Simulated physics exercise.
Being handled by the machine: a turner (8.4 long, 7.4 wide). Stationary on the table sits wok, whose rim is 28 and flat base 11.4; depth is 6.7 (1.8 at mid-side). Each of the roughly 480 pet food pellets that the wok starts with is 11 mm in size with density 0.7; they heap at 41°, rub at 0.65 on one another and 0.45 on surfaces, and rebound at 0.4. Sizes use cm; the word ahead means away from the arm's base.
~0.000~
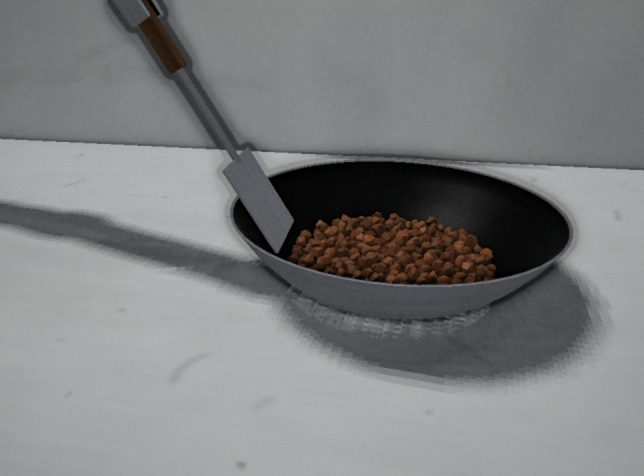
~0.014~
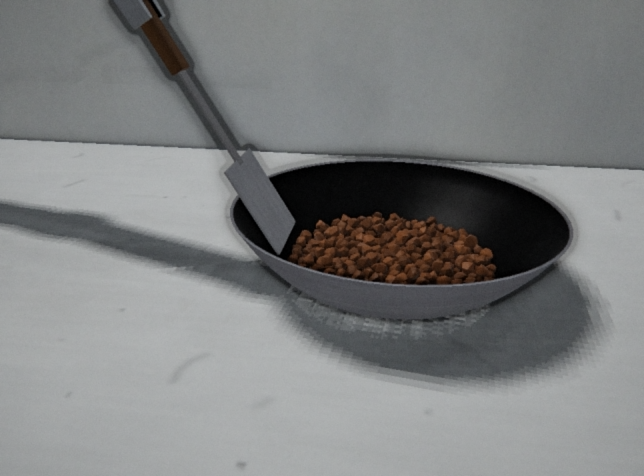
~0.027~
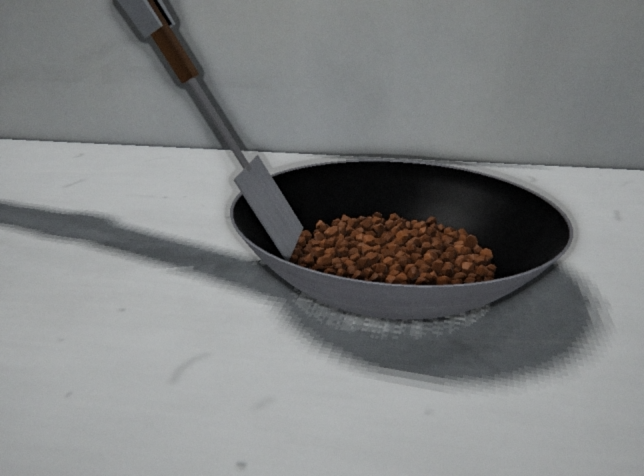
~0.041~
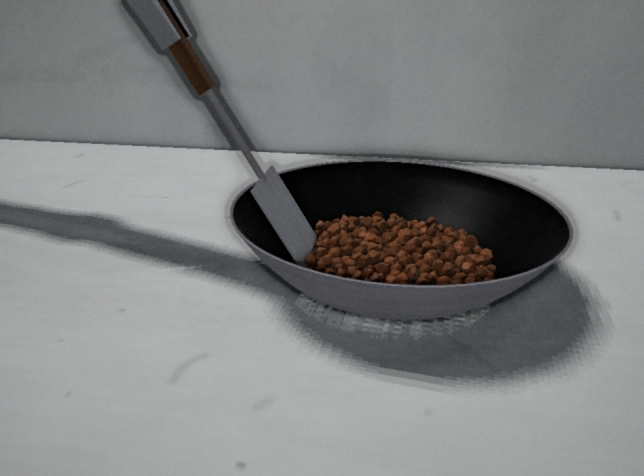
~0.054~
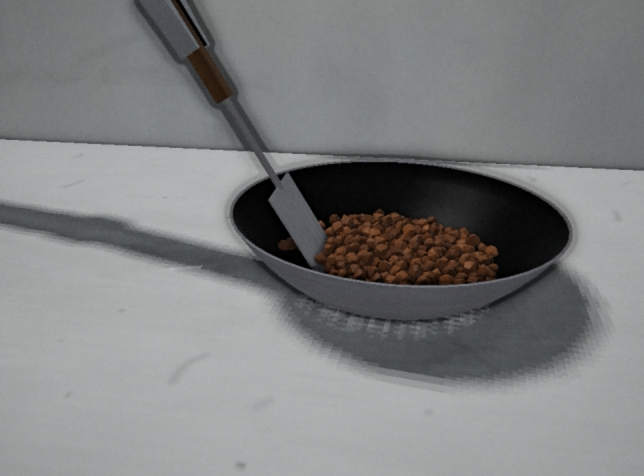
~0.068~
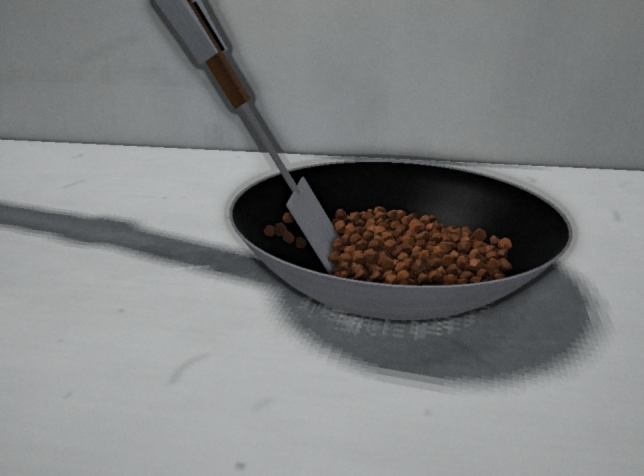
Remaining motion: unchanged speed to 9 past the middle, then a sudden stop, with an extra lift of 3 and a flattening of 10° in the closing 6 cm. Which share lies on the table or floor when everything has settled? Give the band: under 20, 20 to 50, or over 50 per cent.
20 to 50 per cent.
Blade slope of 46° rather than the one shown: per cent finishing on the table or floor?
It would then be close to 35 %.
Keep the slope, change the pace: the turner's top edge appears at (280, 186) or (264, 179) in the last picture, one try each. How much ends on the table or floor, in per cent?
Respectively, some 30 and 15 per cent.
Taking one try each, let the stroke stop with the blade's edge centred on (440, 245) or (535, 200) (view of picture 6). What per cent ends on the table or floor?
Some 0 and 45 per cent.
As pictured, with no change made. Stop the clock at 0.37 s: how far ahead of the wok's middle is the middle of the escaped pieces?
22 cm.
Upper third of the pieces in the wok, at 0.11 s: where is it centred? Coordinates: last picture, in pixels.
Near (435, 240).
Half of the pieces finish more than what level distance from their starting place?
7 cm.
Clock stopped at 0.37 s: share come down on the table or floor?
Some 10 per cent of the load.
After 0.11 s, sloping 59°, highest piece 11 above the table; 478 in the wok, 1 on the blade or in flight.
After 0.15 s, sloping 56°, highest piece 17 above the table; 474 in the wok, 5 on the blade or in flight.
After 0.37 s, sloping 49°, highest piece 19 above the table; 303 in the wok, 50 on the table or floor, 126 on the blade or in flight.
After 1.42 s, sloping 49°, highest piece 5 above the table; 302 in the wok, 177 on the table or floor.
At rest, 302 in the wok, 177 on the table or floor. That is 37 % on the table or floor.
